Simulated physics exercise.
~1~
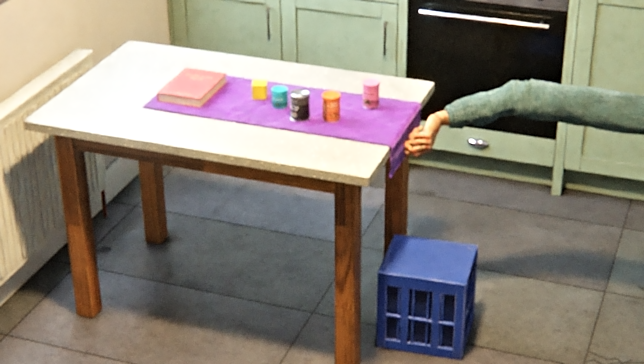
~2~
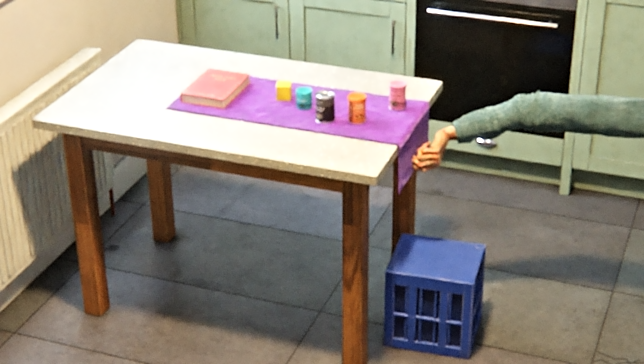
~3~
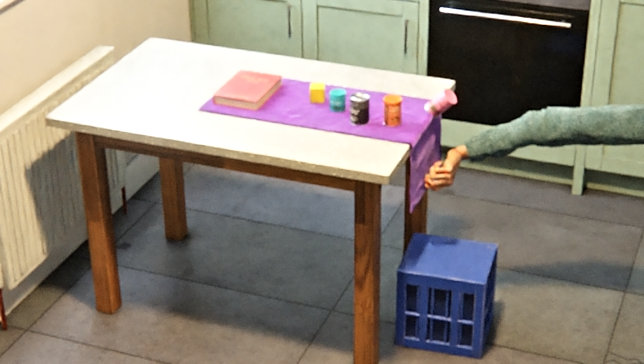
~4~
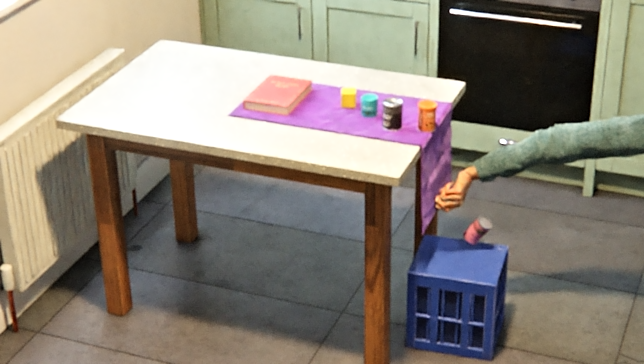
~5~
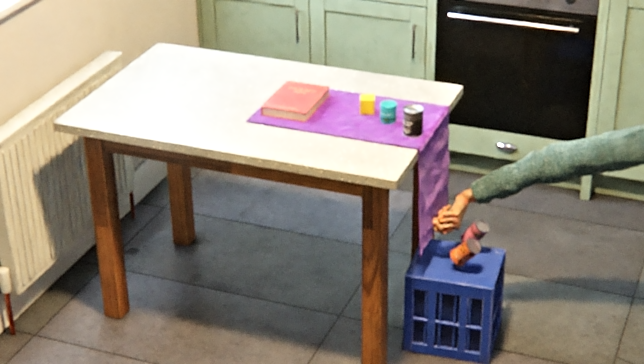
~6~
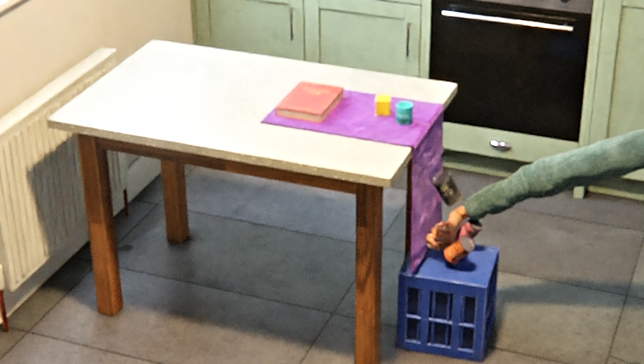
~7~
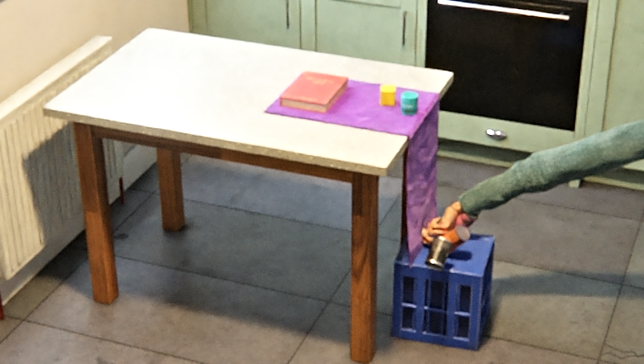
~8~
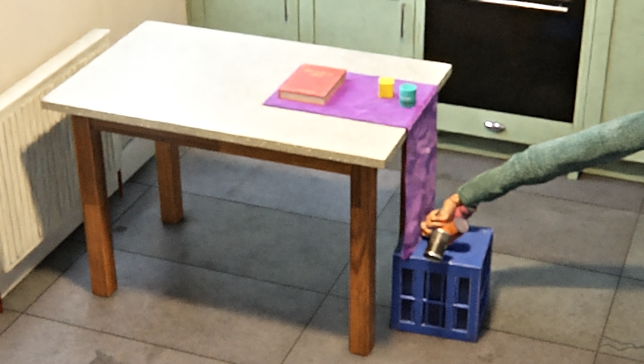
In a kitchen, a hand slowly pulls the hanging end of a purple scarf down to a blue crate, and the pink, orange and black cans drop off the table edge in turn, ending at the crate, while the book, yellow cube and turquoise pot stay on the table.
